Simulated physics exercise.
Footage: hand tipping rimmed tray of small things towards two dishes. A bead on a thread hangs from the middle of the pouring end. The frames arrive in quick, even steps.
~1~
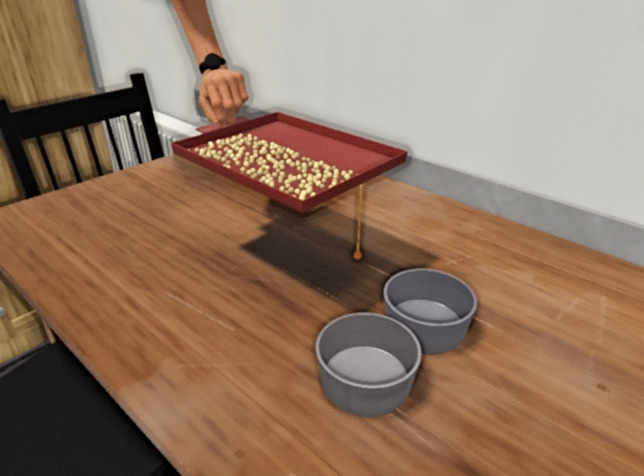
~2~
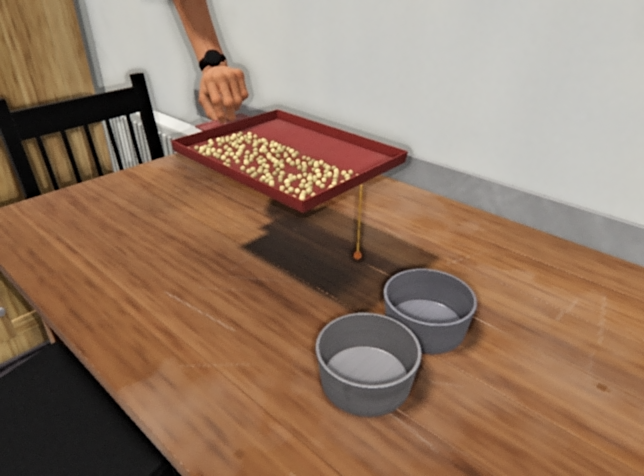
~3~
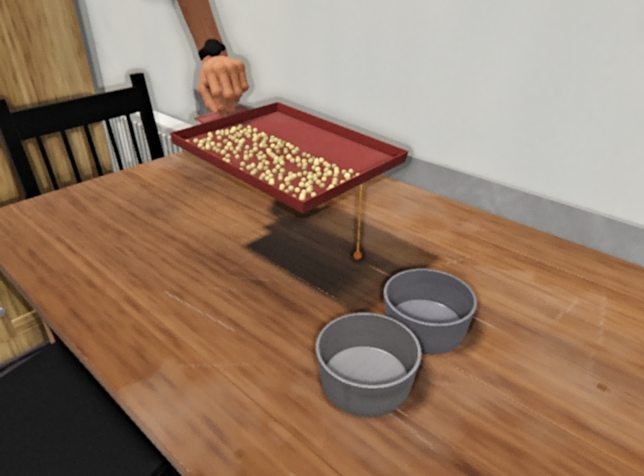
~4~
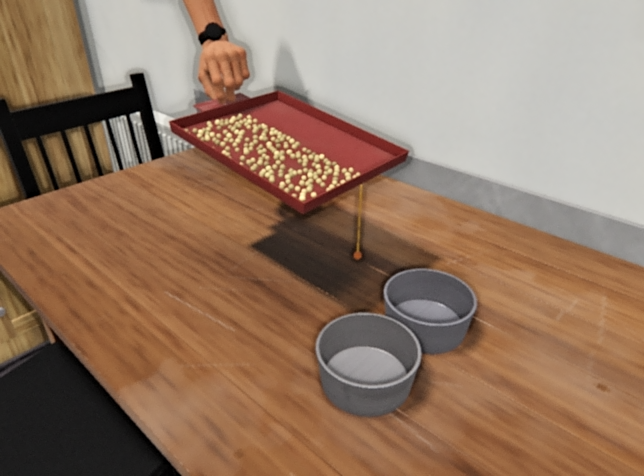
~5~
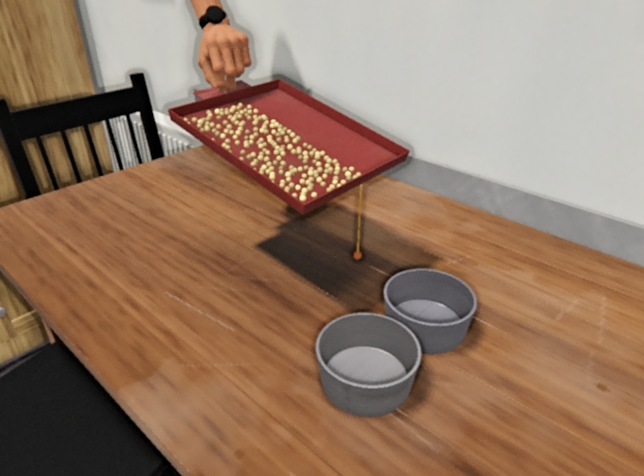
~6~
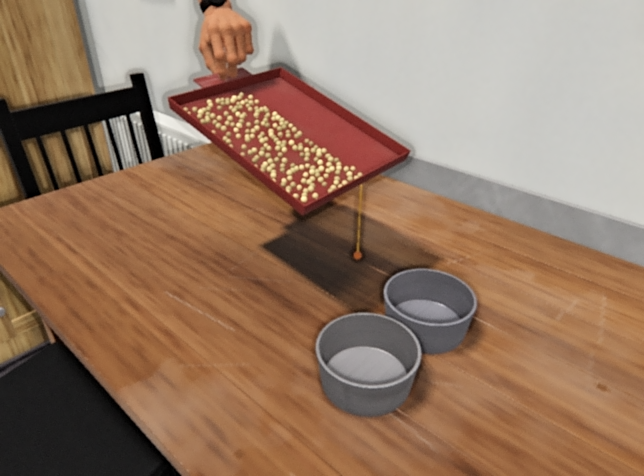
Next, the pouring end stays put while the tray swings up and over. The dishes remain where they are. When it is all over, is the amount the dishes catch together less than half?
By the end, the dishes are holding not even half of the load, I'd say.
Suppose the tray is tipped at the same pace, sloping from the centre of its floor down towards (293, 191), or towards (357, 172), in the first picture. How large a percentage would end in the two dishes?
About 0 %, then 10 %.
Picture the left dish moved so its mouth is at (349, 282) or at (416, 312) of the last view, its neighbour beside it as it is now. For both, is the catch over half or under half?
Well, the bulk the first time and the minor share the second time.
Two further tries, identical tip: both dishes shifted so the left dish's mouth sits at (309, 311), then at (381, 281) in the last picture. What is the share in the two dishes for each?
First placement: Some 80 %; second placement: Some 50 %.
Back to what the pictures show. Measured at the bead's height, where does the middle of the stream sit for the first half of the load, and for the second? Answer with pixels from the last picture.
For the early half I get (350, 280), and for the late half (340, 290).
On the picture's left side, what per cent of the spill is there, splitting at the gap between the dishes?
Roughly 90 %.
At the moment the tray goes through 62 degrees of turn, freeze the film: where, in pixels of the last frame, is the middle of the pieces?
The middle of the load sits near (327, 187).
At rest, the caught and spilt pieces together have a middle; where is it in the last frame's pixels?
Close to (357, 329), more or less.
Just after the last frame, tray tipped steeply; almost all on the tray; just a few in the left dish; just a few in the right dish; just a few outside both; about a tenth in the air.
A moment on, tray tipped past a quarter turn; the larger part on the tray; about a tenth in the left dish; about a tenth outside both; just a few in the air.
Further on, tray tipped past a quarter turn; about a tenth in the left dish; just a few in the right dish; almost all outside both.
When it is over, tray tipped past a quarter turn; about a tenth in the left dish; just a few in the right dish; almost all outside both.
